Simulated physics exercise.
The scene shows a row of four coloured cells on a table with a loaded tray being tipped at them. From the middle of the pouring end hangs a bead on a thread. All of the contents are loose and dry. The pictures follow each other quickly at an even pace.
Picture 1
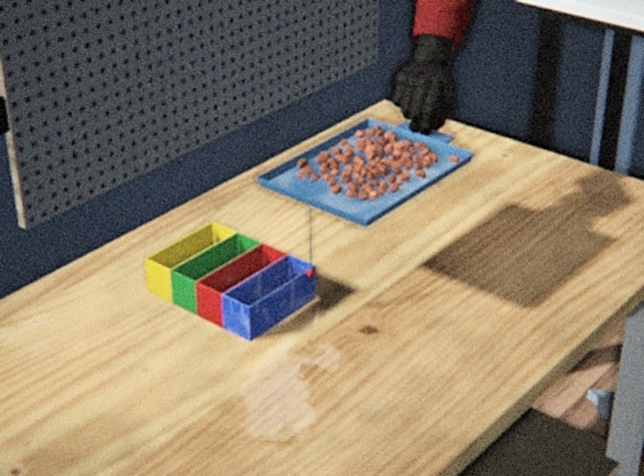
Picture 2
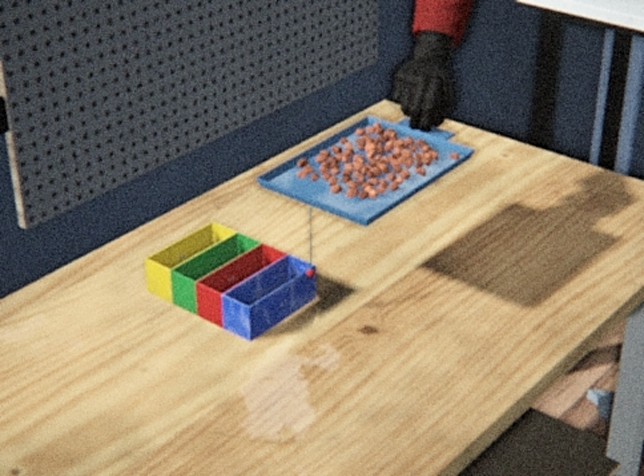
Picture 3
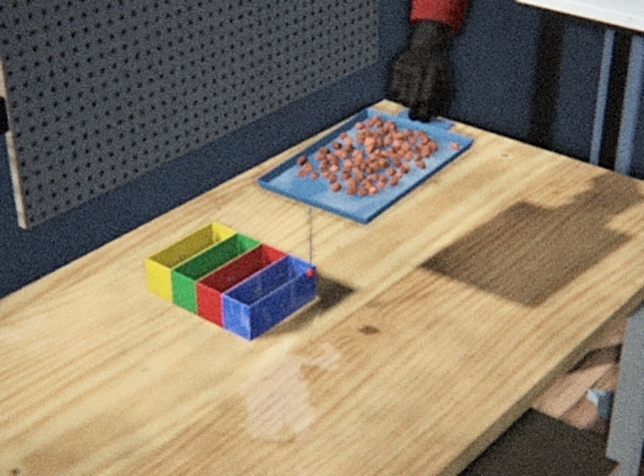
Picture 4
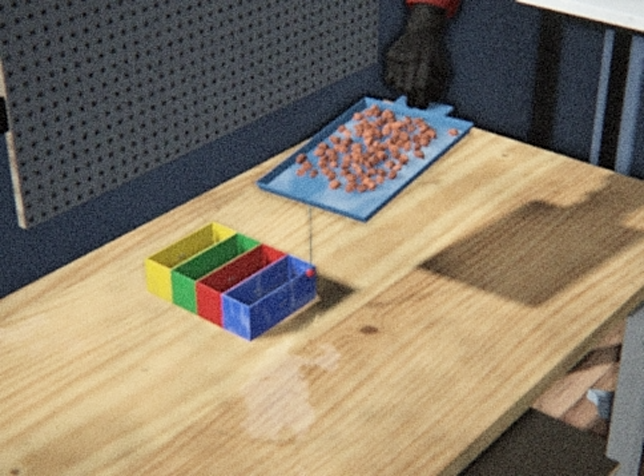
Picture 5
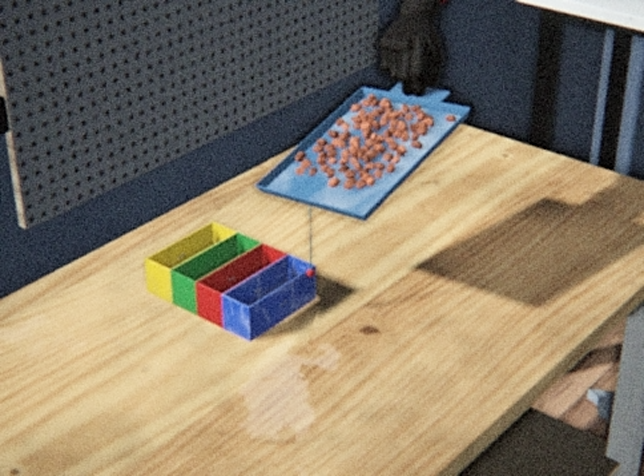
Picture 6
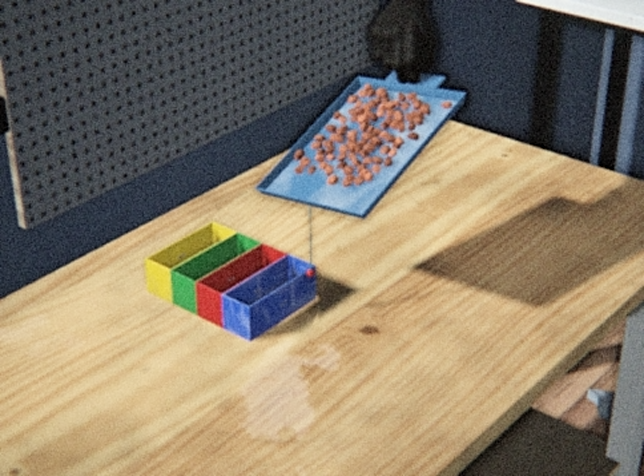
On a wooden table, a gloved hand raises the far end of a blue tray of reddish bits.
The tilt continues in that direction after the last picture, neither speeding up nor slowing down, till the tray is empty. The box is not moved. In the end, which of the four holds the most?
The red cell holds the most.
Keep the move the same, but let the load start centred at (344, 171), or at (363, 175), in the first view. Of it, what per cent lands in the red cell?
Near 40 and 40 percent respectively.
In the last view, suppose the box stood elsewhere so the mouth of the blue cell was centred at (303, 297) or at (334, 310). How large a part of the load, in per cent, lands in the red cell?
It works out to 20 percent and then 10 percent.
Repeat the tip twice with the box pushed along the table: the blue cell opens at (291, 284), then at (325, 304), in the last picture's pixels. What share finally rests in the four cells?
You'd get near 90 percent first and near 90 percent next.
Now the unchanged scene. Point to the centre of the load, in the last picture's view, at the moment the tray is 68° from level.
The middle of the load sits near (279, 189).
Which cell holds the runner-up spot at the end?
That is the blue one.
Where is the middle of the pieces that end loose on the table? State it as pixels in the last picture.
The centre sits close to (279, 341).
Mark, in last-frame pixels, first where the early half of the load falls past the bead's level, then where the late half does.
(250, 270) for the early half, (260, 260) for the late half.
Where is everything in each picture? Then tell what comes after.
Corners of the pouring end (261, 177) and (366, 218), level; middle of the load (373, 164), bits of crushed brick; bead on its thread (311, 273); yellow cell (159, 278); green cell (184, 290); red cell (210, 302); blue cell (236, 315), in the first picture.
Corners of the pouring end (261, 178) and (366, 217), level; middle of the load (373, 163), in the second picture.
Corners of the pouring end (260, 179) and (365, 216), tipped barely, lowest at the left corner; middle of the load (373, 158), in the third picture.
Corners of the pouring end (260, 182) and (364, 214), tipped a little, lowest at the left corner; middle of the load (372, 150), in the fourth picture.
Corners of the pouring end (259, 184) and (363, 213), tipped clearly, lowest at the left corner; middle of the load (369, 143), in the fifth picture.
Corners of the pouring end (259, 186) and (361, 211), tipped clearly, lowest at the left corner; middle of the load (366, 136); yellow cell (159, 278); green cell (184, 290); red cell (210, 302); blue cell (236, 315), in the sixth picture.
Just after the last frame, tray tipped steeply; the larger part on the tray; just a few in the red cell; roughly a quarter falling or outside the box.
A moment on, tray tipped past a quarter turn; roughly half in the red cell; roughly a third in the blue cell; just a few in the green cell; roughly a quarter falling or outside the box.
Further on, tray tipped past a quarter turn; roughly half in the red cell; roughly a third in the blue cell; just a few in the green cell; roughly a quarter falling or outside the box.
When it is over, tray tipped past a quarter turn; roughly half in the red cell; roughly a third in the blue cell; just a few in the green cell; not one in the yellow cell; roughly a quarter outside the box.
